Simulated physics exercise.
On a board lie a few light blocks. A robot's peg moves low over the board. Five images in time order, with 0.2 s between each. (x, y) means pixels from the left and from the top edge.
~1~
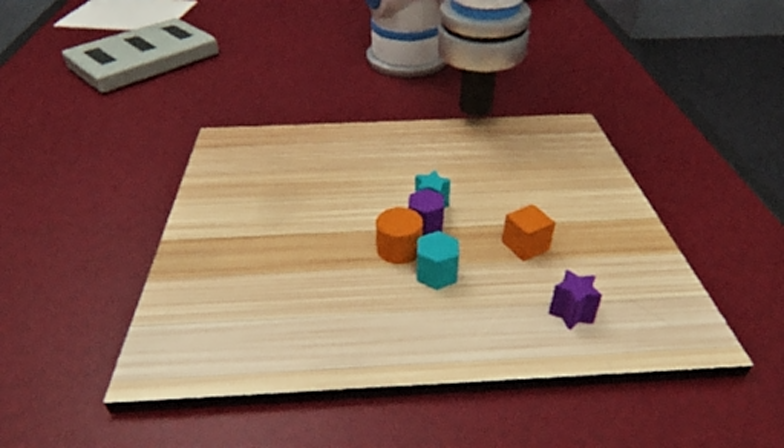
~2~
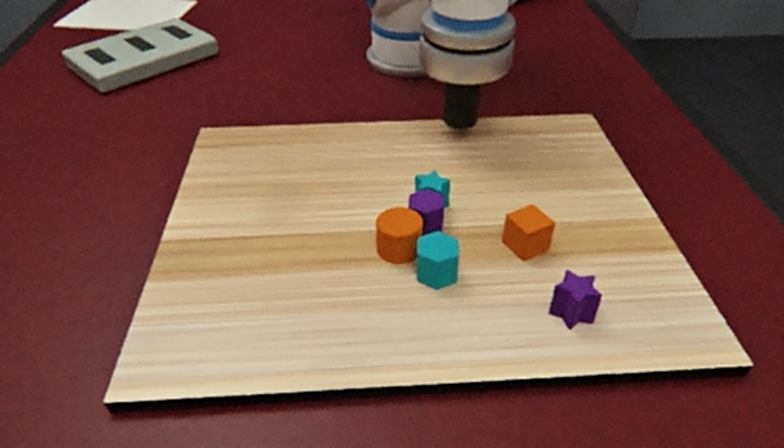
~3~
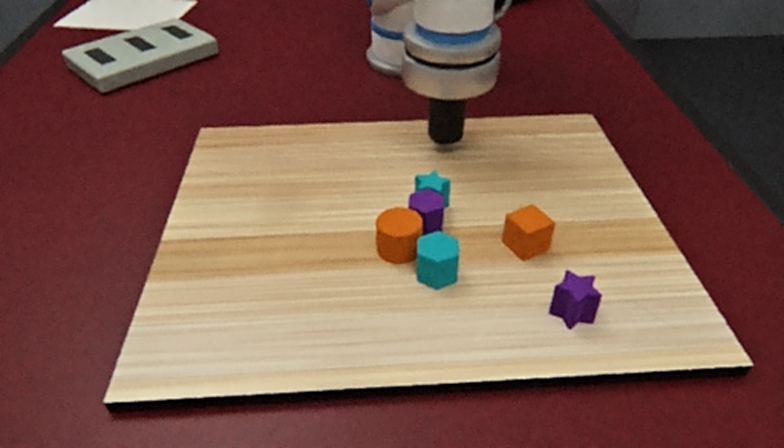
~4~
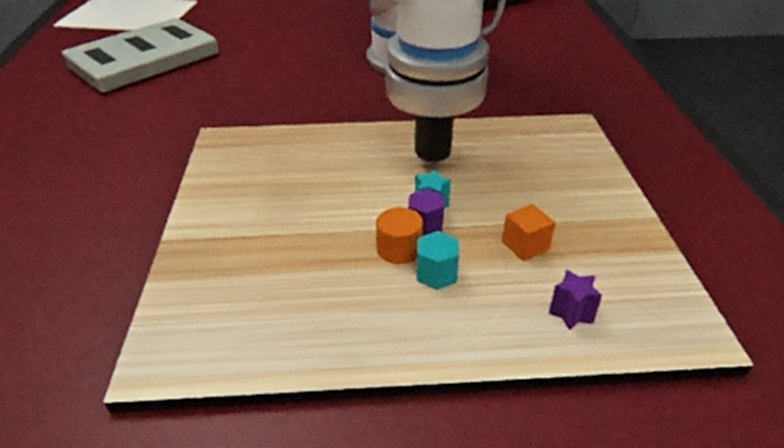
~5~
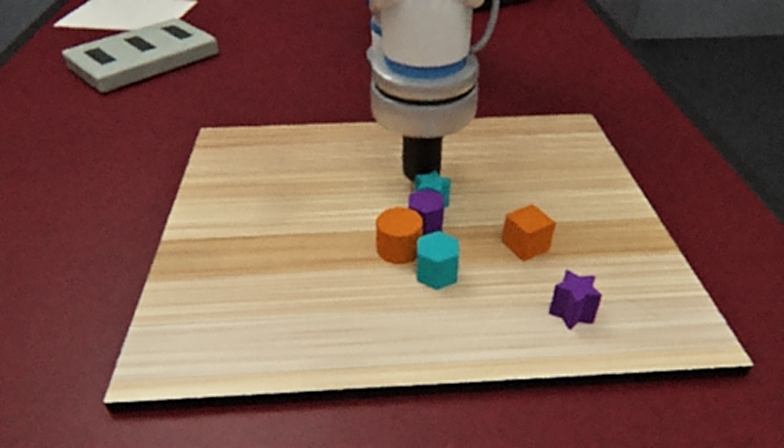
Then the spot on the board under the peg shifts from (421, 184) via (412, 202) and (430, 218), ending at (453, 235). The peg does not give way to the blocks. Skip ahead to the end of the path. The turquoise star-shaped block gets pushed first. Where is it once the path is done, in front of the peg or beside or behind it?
Still in front.
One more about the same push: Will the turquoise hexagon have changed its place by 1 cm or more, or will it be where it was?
It shifts.
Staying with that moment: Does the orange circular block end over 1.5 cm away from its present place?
No - that is not the case.
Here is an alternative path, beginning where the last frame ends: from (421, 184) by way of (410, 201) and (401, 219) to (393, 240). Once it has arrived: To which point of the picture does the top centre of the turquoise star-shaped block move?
I predict (437, 195).
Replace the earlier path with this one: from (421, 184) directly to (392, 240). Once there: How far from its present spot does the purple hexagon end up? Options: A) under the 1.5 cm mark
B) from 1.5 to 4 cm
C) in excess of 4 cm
(B)
On the path given first. One third of the way, peg at (412, 190); orange circular block at (399, 224); purple hexagon at (435, 211), turned 20° clockwise; turquoise star-shaped block at (437, 189), turned 20° anticlockwise.
Two thirds of the way, peg at (431, 206); orange circular block at (399, 224); purple hexagon at (446, 221), turned 55° clockwise; turquoise star-shaped block at (464, 201), turned 40° anticlockwise.
At the end, peg at (454, 222); orange circular block at (399, 224); purple hexagon at (458, 234), turned 75° clockwise; turquoise star-shaped block at (491, 215), turned 50° anticlockwise; turquoise hexagon at (436, 257), turned 15° clockwise.
